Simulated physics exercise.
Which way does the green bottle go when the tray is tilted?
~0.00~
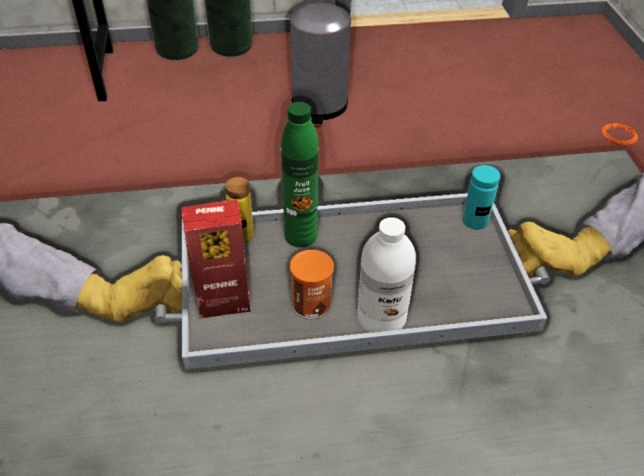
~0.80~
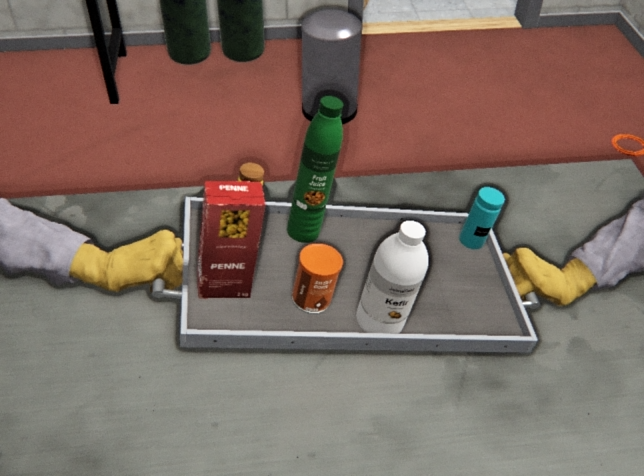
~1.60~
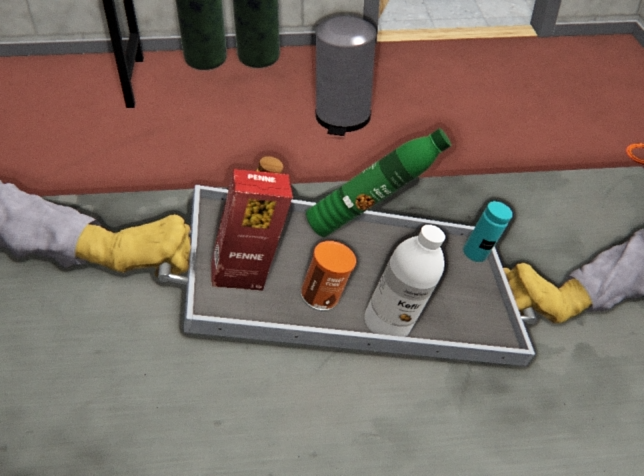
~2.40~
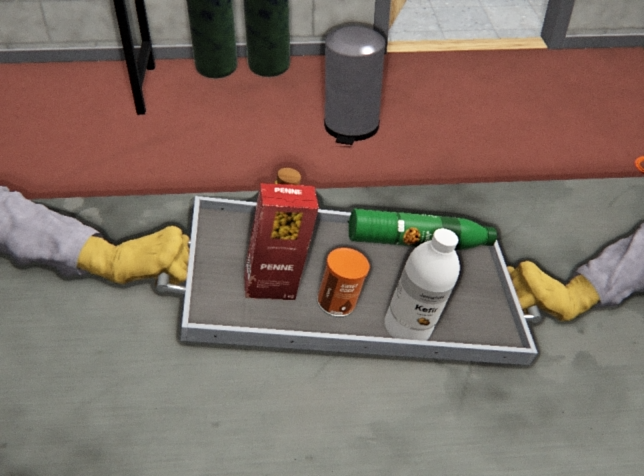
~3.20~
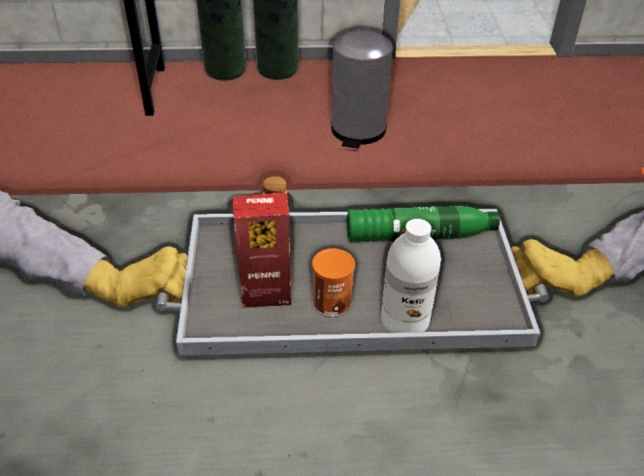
It goes to the right, toppling over and ending up on its side along the far edge of the tray.
